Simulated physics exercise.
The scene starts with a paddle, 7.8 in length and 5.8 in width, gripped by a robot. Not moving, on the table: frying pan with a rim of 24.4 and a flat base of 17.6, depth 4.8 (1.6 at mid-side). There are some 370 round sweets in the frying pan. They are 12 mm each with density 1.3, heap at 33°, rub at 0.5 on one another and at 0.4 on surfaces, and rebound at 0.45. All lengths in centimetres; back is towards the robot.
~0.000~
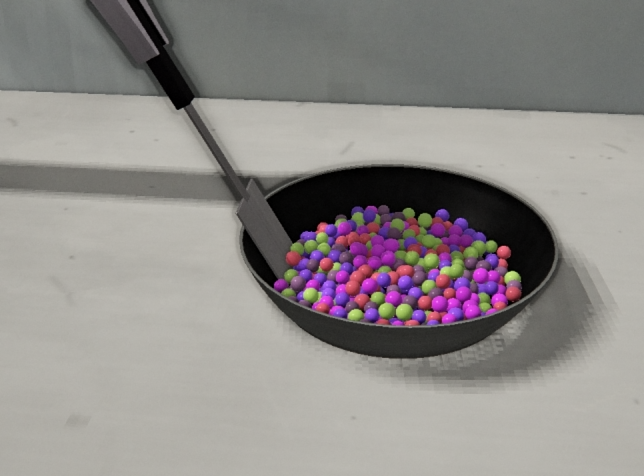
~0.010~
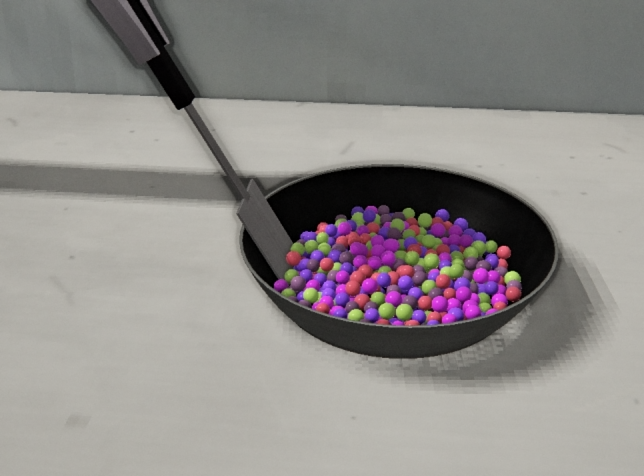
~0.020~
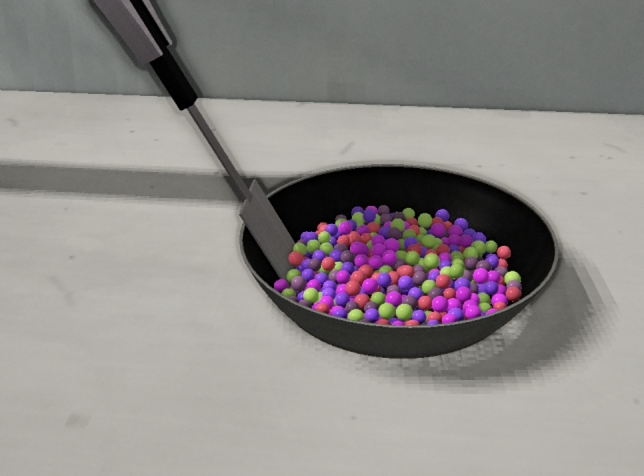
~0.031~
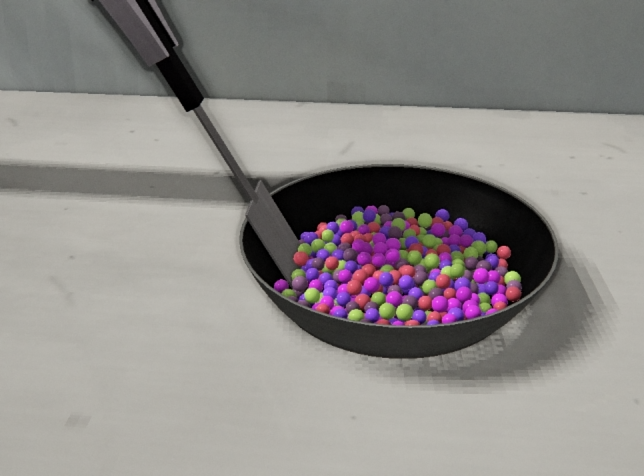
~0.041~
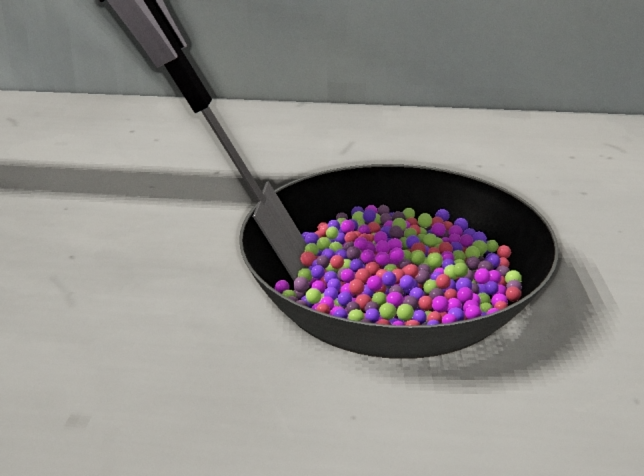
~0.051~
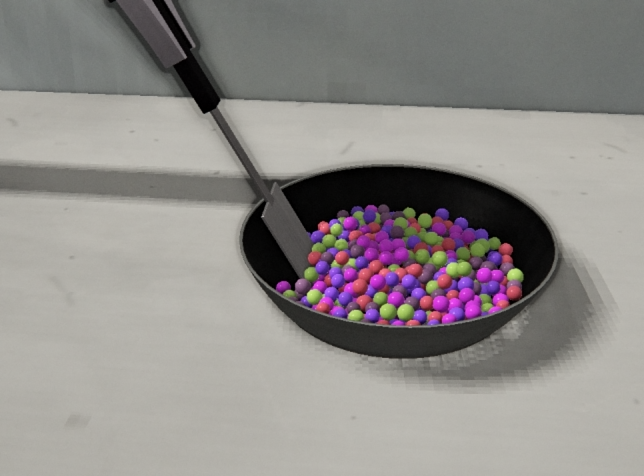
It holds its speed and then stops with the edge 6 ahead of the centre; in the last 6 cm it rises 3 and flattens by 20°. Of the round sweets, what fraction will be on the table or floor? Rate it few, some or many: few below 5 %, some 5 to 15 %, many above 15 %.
Few, below 5 %.
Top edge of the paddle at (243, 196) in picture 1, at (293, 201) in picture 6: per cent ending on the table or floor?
Some 15 percent ends up on the table or floor.
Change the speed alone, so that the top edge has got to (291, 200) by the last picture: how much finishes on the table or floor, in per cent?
Expect about 10 per cent there.
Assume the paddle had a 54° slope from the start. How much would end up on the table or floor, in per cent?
Estimate: Approx. 0 %.
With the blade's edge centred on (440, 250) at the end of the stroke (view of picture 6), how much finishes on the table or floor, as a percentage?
Roughly 0 per cent, I'd say.
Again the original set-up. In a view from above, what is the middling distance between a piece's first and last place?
It comes to some 2 cm.
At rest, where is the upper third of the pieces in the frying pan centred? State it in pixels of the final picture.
Somewhere near (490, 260) in the last picture.
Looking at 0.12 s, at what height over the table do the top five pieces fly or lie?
Height: Approx. 5 cm.
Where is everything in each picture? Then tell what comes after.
In the first picture, the paddle top edge at (244, 195), sloping 62°; upper third of the load around (393, 262), from x 280 to 515, top at y 210; 370 in the frying pan.
In the second picture, the paddle top edge at (245, 195), sloping 62°; upper third of the load around (393, 262), from x 280 to 515, top at y 210.
In the third picture, the paddle top edge at (247, 196), sloping 62°; upper third of the load around (390, 262), from x 280 to 515, top at y 210.
In the fourth picture, the paddle top edge at (253, 197), sloping 62°; upper third of the load around (387, 262), from x 280 to 515, top at y 210.
In the fifth picture, the paddle top edge at (261, 198), sloping 62°; upper third of the load around (386, 262), from x 280 to 515, top at y 210.
In the sixth picture, the paddle top edge at (269, 199), sloping 62°; upper third of the load around (388, 260), from x 285 to 515, top at y 210; 370 in the frying pan.
After 0.12 s, sloping 62°, highest piece 5 above the table; 370 in the frying pan.
After 0.19 s, sloping 54°, highest piece 6 above the table; 370 in the frying pan.
After 0.43 s, sloping 42°, highest piece 5 above the table; 369 in the frying pan, 1 on the table or floor.
After 1.48 s, sloping 42°, highest piece 5 above the table; 369 in the frying pan, 1 on the table or floor.
In the end, 369 in the frying pan, 1 on the table or floor. That is 0 % on the table or floor.
